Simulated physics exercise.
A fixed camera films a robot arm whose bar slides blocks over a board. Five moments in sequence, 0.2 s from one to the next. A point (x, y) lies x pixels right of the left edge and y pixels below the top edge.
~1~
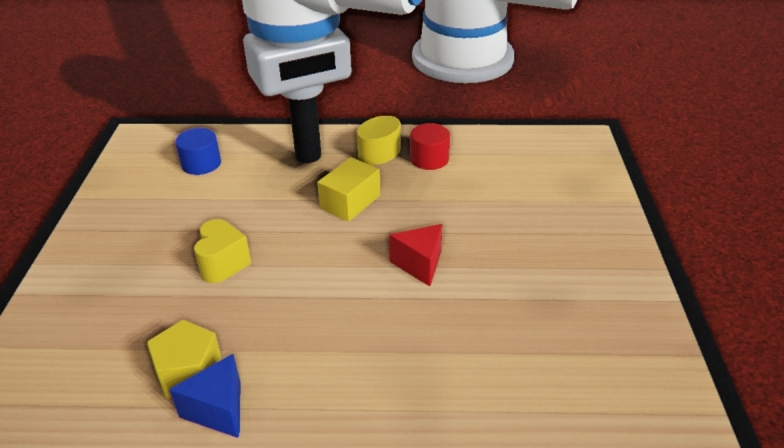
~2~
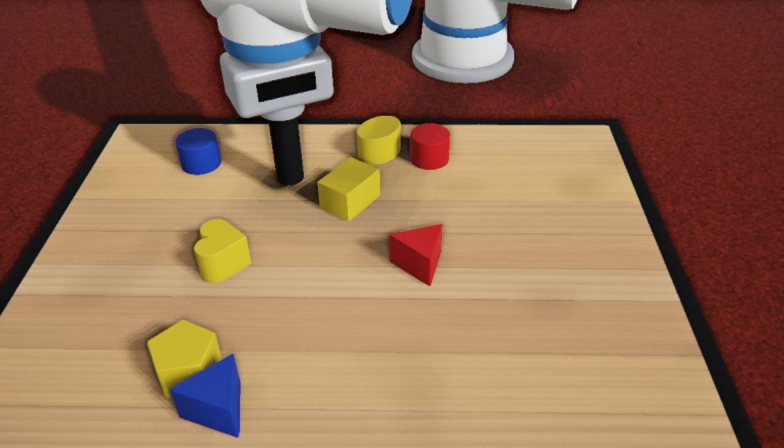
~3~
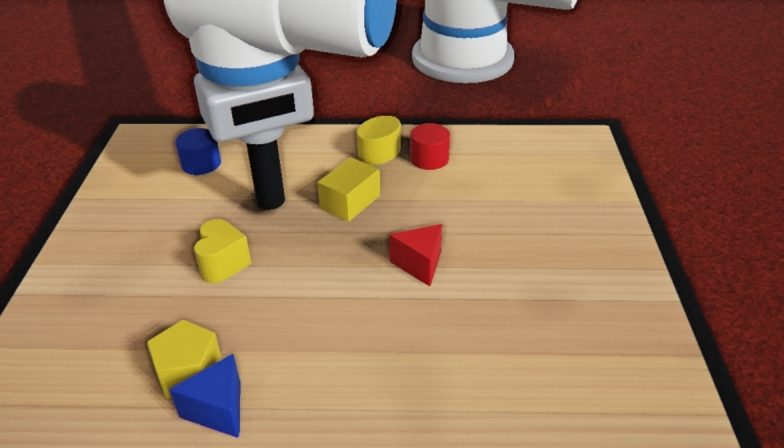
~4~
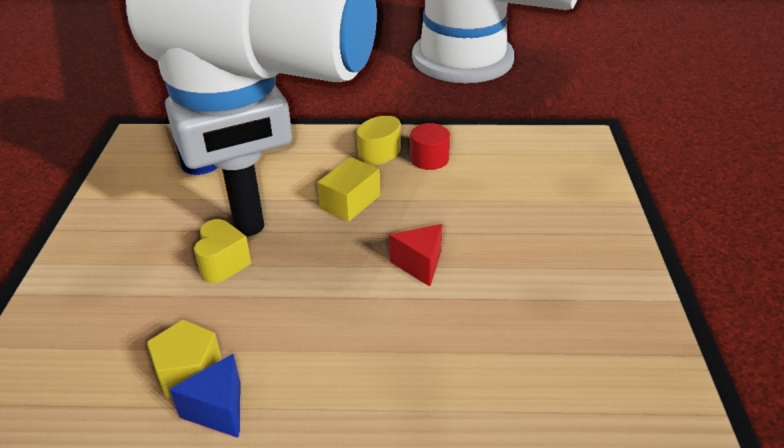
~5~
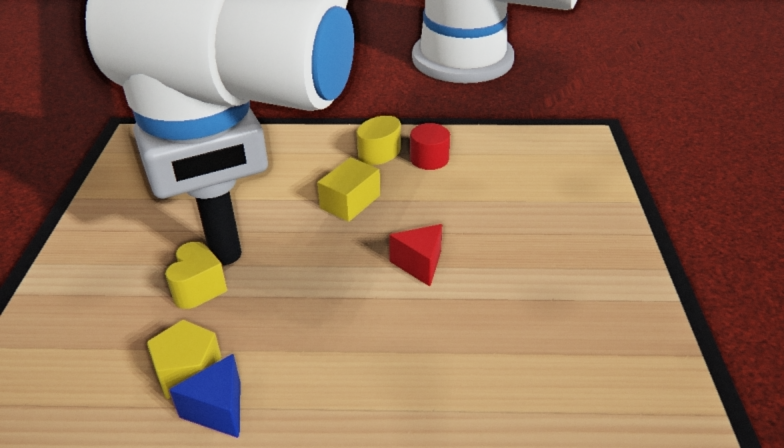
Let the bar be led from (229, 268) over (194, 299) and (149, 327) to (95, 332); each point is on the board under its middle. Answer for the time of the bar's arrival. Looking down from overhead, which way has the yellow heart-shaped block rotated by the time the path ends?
In a top view, it turns counterclockwise.
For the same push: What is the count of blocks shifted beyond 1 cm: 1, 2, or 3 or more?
My prediction: One block.
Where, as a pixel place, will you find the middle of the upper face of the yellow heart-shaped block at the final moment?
Its top middle: (85, 337).
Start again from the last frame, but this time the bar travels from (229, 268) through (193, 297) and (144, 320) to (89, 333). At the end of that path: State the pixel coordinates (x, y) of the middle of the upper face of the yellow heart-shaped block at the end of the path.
Around (88, 333).
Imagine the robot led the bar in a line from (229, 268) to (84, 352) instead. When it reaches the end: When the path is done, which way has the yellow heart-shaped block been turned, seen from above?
Viewed from above, counterclockwise.
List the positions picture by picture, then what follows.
Bar's lower end at (309, 156); yellow pentagon at (180, 345); yellow heart-shaped block at (217, 236), in the first picture.
Bar at (291, 178); blocks still, in the second picture.
Bar at (271, 201); blocks still, in the third picture.
Bar at (250, 227); blocks still, in the fourth picture.
Bar at (226, 255); yellow pentagon at (180, 345); yellow heart-shaped block at (192, 261), in the fifth picture.
The first path, step by step. One third of the way, bar at (190, 286); yellow heart-shaped block at (152, 293).
Two thirds of the way, bar at (143, 315); yellow heart-shaped block at (106, 327), turned 15° anticlockwise.
At the end, bar at (89, 319); yellow pentagon still; yellow heart-shaped block at (85, 337), turned 50° anticlockwise.
